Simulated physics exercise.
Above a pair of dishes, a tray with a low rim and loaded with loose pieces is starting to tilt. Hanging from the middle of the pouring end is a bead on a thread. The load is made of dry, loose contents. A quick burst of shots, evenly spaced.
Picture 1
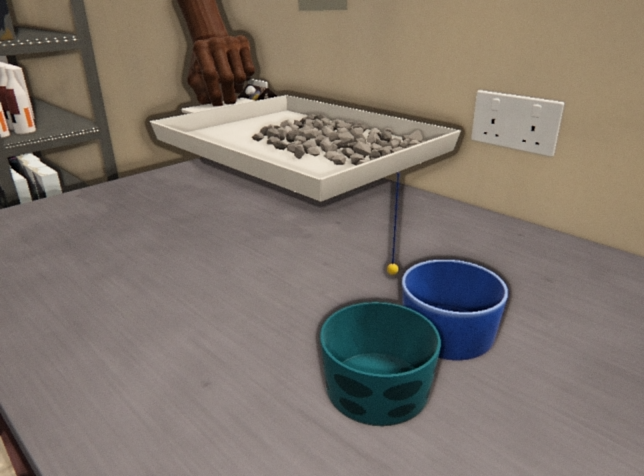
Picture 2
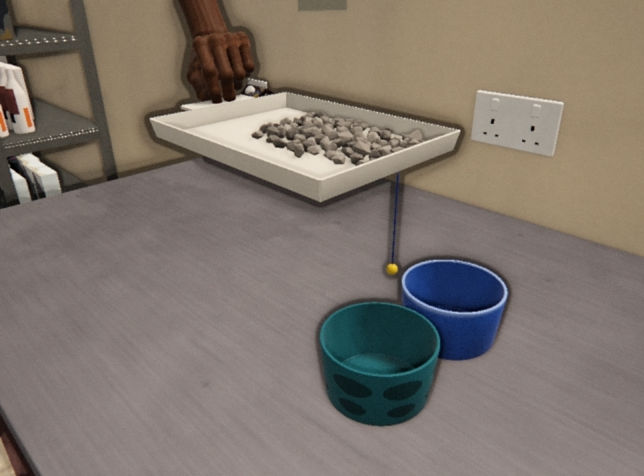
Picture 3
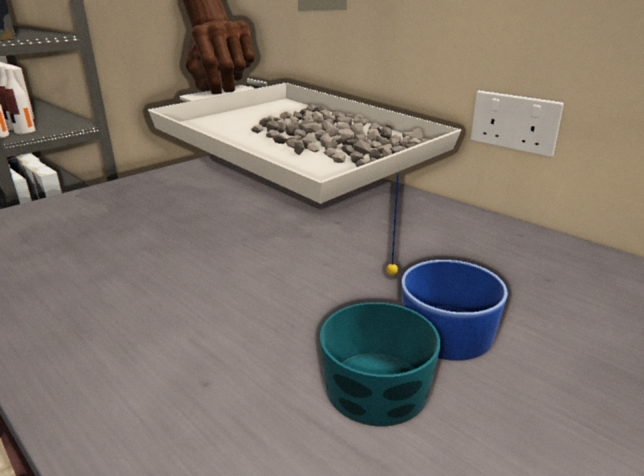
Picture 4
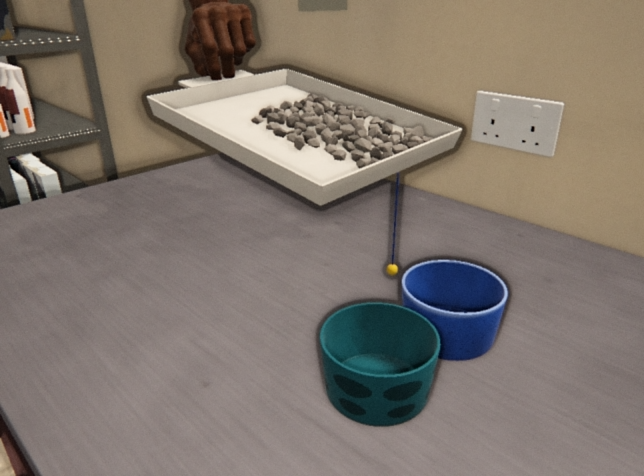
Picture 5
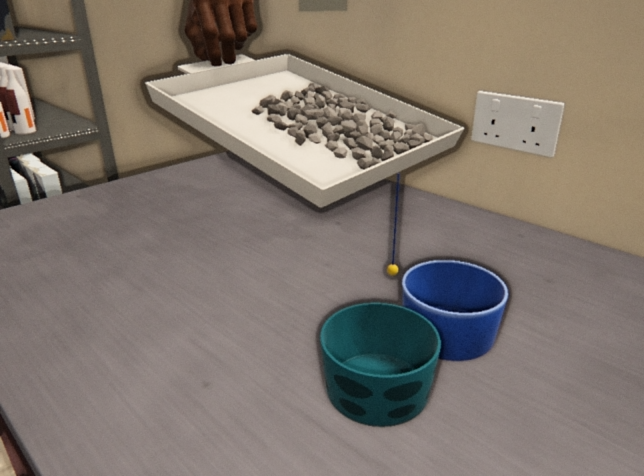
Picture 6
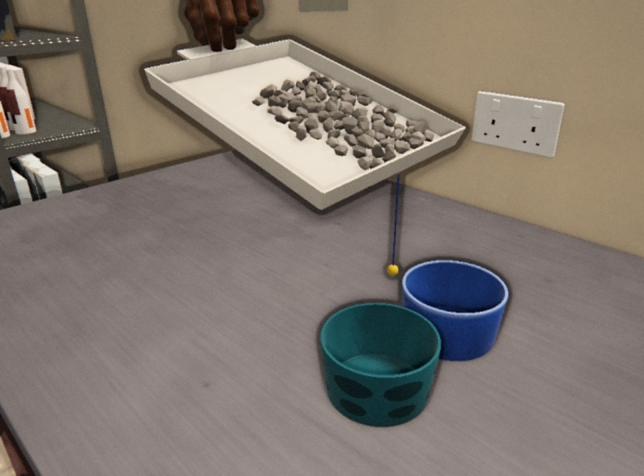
We see a dark hand at the far end of a shallow white tray of grey gravel, above a green dish and a blue dish. The tray gradually tilts toward its near end, while the yellow bead on a thread stays still.
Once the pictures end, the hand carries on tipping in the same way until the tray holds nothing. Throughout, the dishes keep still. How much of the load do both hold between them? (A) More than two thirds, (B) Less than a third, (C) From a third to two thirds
(A) More than two thirds.
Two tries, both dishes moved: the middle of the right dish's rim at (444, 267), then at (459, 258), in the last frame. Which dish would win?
Taking them in turn, it's the one to the left and then the one to the left.
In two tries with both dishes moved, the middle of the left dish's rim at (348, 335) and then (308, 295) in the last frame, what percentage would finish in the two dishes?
About 70 per cent, then about 0 per cent.
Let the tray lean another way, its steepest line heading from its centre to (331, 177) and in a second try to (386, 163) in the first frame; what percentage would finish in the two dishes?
The first gives 70 %, the second 70 %.
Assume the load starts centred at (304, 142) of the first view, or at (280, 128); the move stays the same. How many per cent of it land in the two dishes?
Around 90 in a hundred the first time, around 80 in a hundred the second.
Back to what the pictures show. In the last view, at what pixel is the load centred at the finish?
Near (388, 381), more or less.
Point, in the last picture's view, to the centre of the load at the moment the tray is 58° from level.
Look close to (383, 134) in the last picture.
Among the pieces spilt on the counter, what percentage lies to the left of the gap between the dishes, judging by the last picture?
About 50 percent.
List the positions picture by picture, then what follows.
Corners of the pouring end (321, 177) and (455, 131), level; middle of the load (342, 141), bits of gravel; left dish (426, 386); right dish (496, 325); bead on its thread (392, 269), in the first frame.
Corners of the pouring end (320, 178) and (455, 130), level; middle of the load (342, 139), in the second frame.
Corners of the pouring end (321, 179) and (455, 130), tipped barely, lowest at the left corner; middle of the load (342, 136), in the third frame.
Corners of the pouring end (322, 182) and (457, 129), tipped a little, lowest at the left corner; middle of the load (343, 130), in the fourth frame.
Corners of the pouring end (323, 186) and (458, 128), tipped a little, lowest at the left corner; middle of the load (344, 124), in the fifth frame.
Corners of the pouring end (324, 189) and (460, 127), tipped clearly, lowest at the left corner; middle of the load (345, 119); left dish (426, 387); right dish (497, 326), in the sixth frame.
Just after the last frame, tray tipped steeply; every one on the tray.
A moment on, tray tipped right over; roughly half on the tray; roughly a quarter in the left dish; about a tenth in the right dish; just a few outside both; about a tenth in the air.
Further on, tray tipped past a quarter turn; roughly two thirds in the left dish; roughly a quarter in the right dish; roughly a quarter outside both.
When it is over, tray tipped past a quarter turn; roughly two thirds in the left dish; roughly a quarter in the right dish; roughly a quarter outside both.
